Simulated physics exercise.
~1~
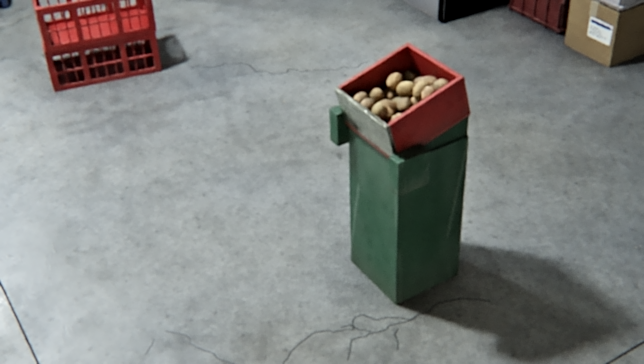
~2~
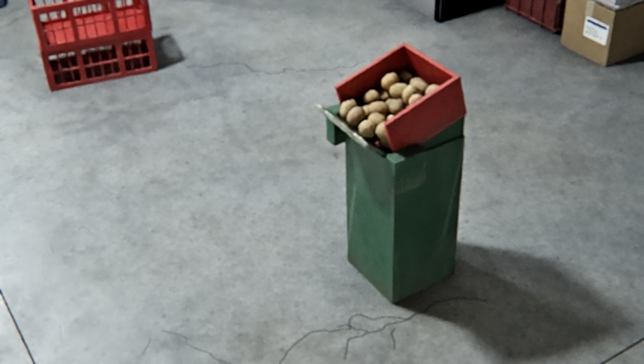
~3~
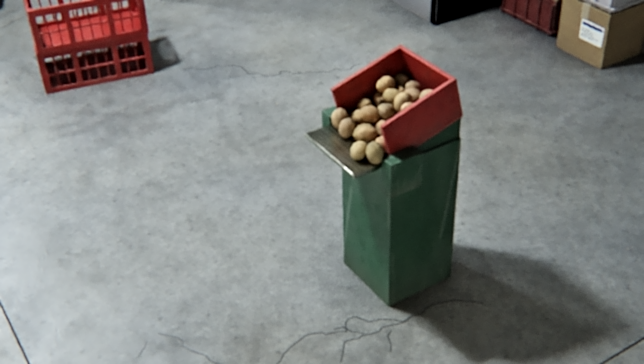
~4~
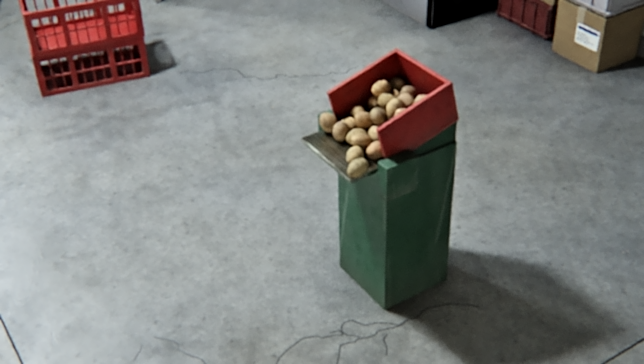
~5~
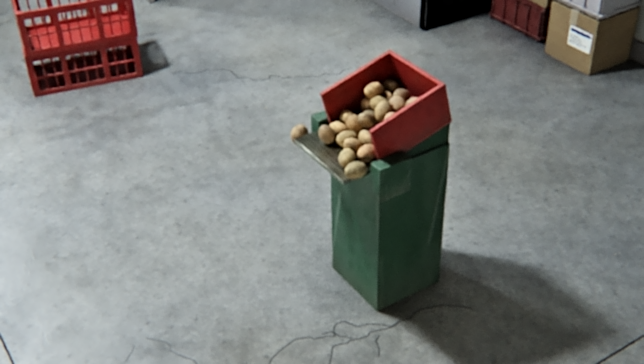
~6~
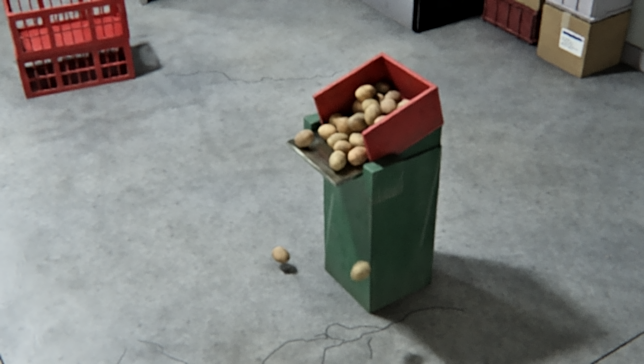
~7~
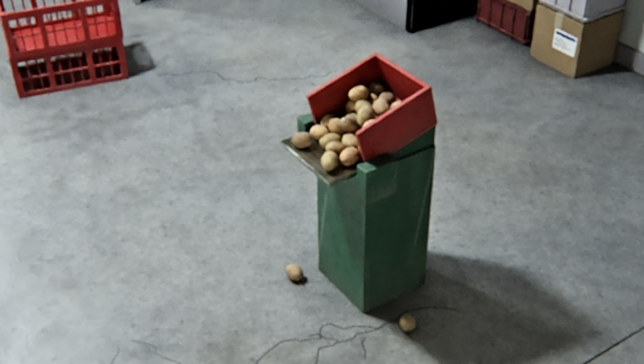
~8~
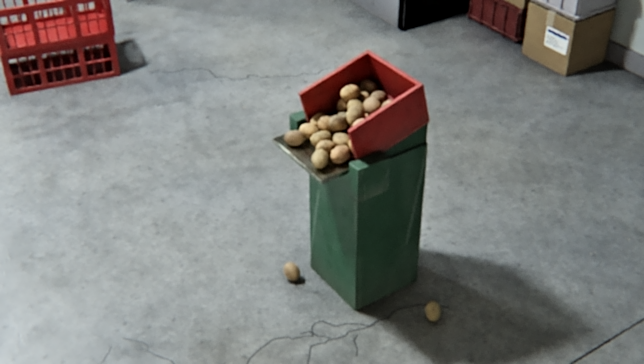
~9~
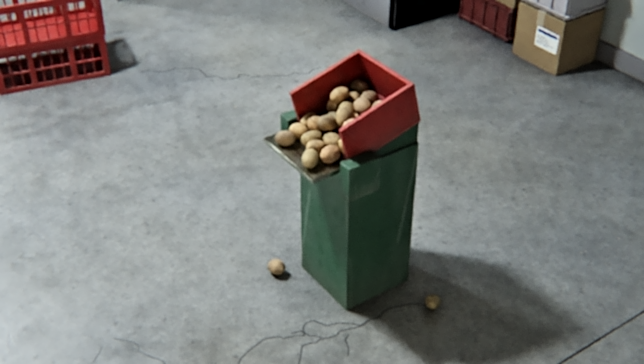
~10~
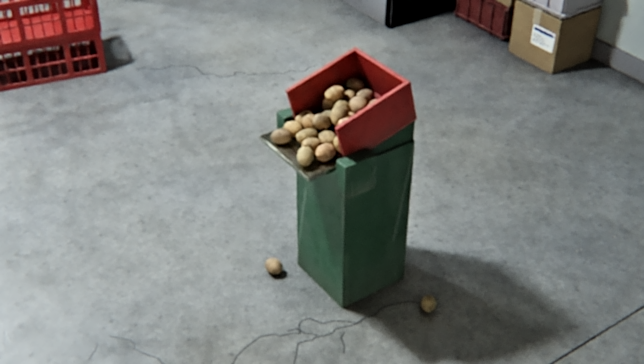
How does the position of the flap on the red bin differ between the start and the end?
At the start the flap is tipped up, leaning at the lower left end of the red bin. By the end it has swung down and lies on its side, sticking out to the left with potatoes resting on it.
